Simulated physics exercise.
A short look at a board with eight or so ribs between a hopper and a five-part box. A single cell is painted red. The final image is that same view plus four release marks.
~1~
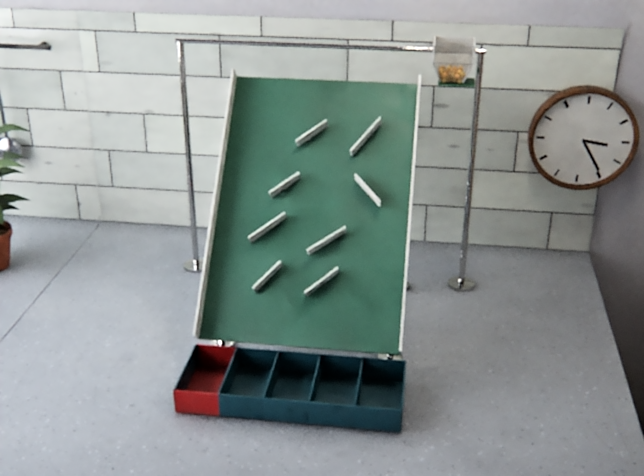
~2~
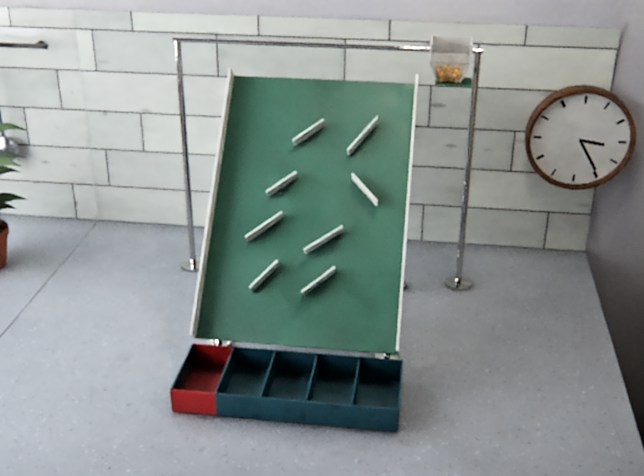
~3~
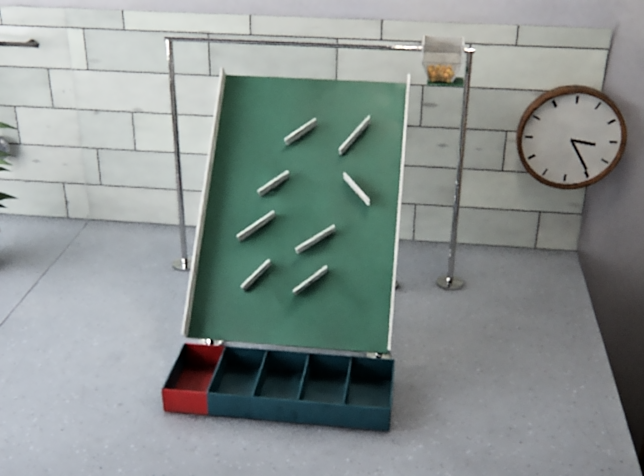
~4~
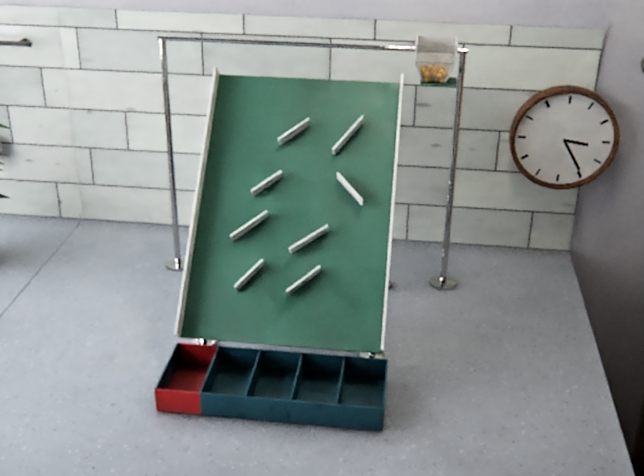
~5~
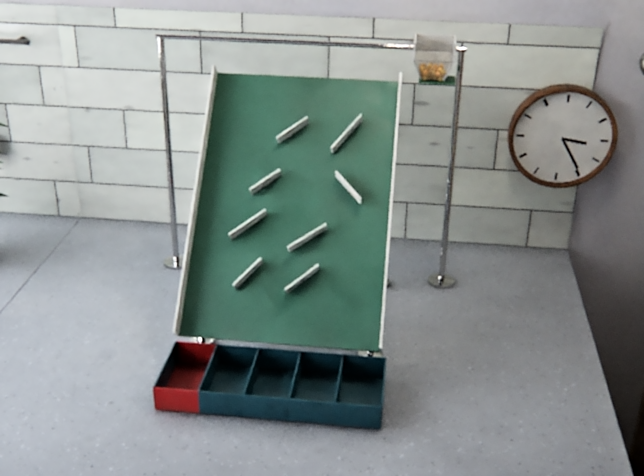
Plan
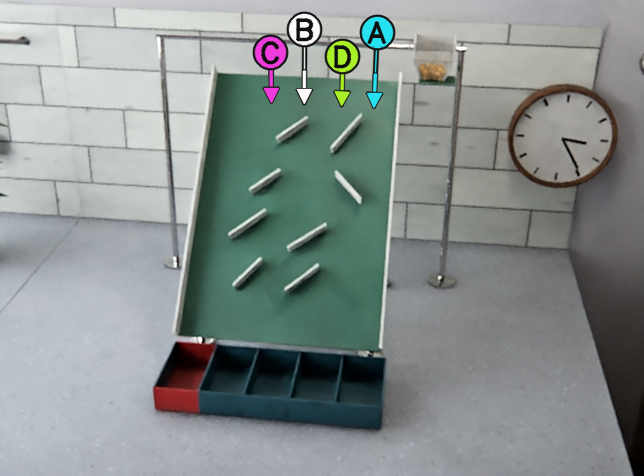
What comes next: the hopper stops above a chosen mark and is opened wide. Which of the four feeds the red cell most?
Use mark C.
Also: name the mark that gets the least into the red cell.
The answer is A.
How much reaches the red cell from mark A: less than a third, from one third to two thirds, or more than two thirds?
Mark A gives less than a third.
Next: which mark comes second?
Here it is mark B.
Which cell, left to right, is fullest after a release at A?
The fifth.
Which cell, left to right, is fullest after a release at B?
The first.
On the marked copy, mark A meets the board at (374, 102); mark B meets the board at (304, 98); mark C meets the board at (271, 97); mark D meets the board at (341, 100).
With A, about a tenth in the red cell, the larger part in other cells, about a tenth outside the box.
With B, the larger part in the red cell, roughly a quarter in other cells.
With C, almost all in the red cell.
With D, roughly a quarter in the red cell, roughly two thirds in other cells, about a tenth outside the box.
